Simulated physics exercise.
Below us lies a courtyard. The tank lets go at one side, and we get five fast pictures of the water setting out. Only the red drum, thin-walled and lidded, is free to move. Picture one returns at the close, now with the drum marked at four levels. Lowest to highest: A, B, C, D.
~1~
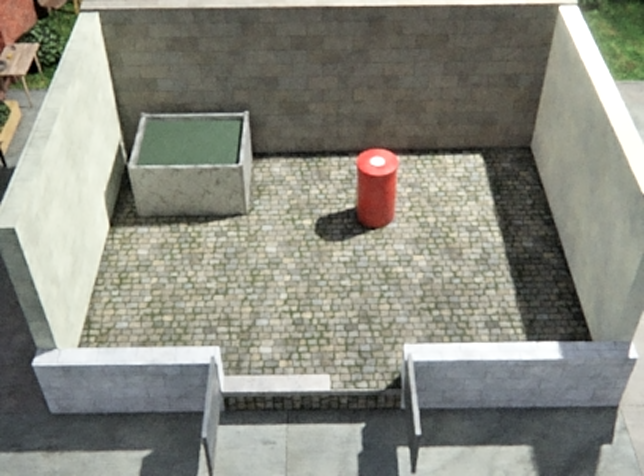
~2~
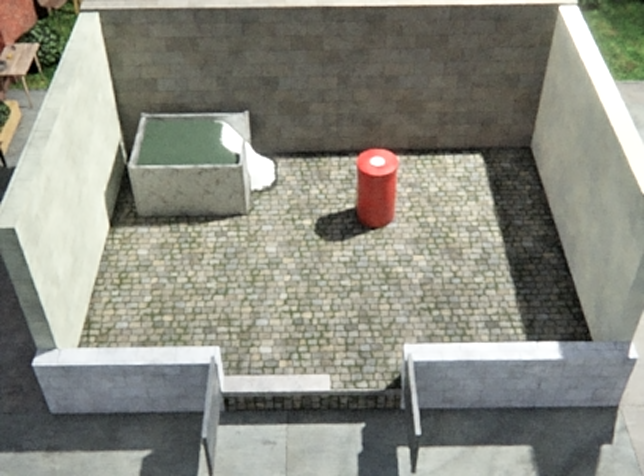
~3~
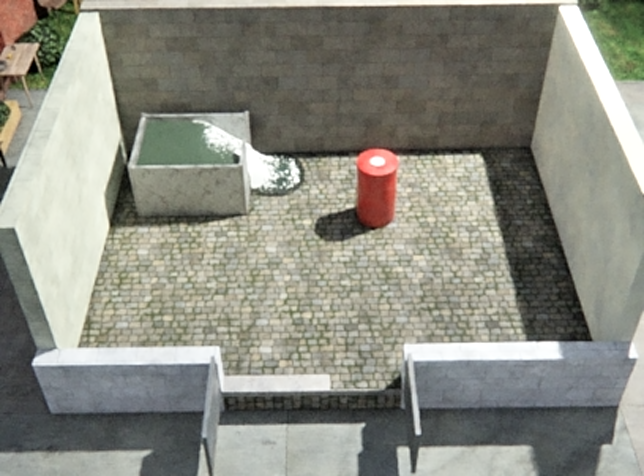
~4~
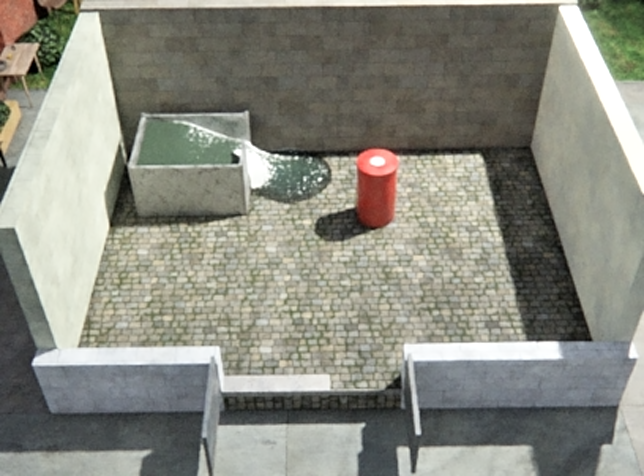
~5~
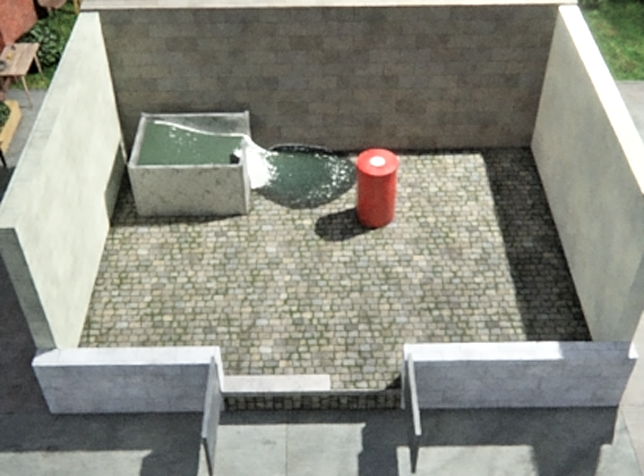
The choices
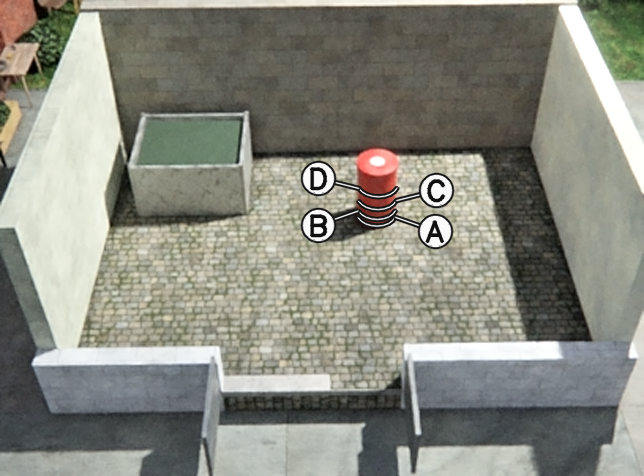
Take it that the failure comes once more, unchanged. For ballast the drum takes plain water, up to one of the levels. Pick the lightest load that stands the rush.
B will do.
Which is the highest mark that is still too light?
That would be A.
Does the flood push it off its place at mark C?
No, not at all.
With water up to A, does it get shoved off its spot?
Yes, it does.
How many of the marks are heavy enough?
Three of the four.
In white, A at (377, 226); B at (377, 219); C at (378, 209); D at (378, 196); from the bottom up A, B, C, D.
With A, it is pushed about twice its own width away.
With B, it shifts by a finger or two and stays.
With C, it does not move.
With D, it does not move.
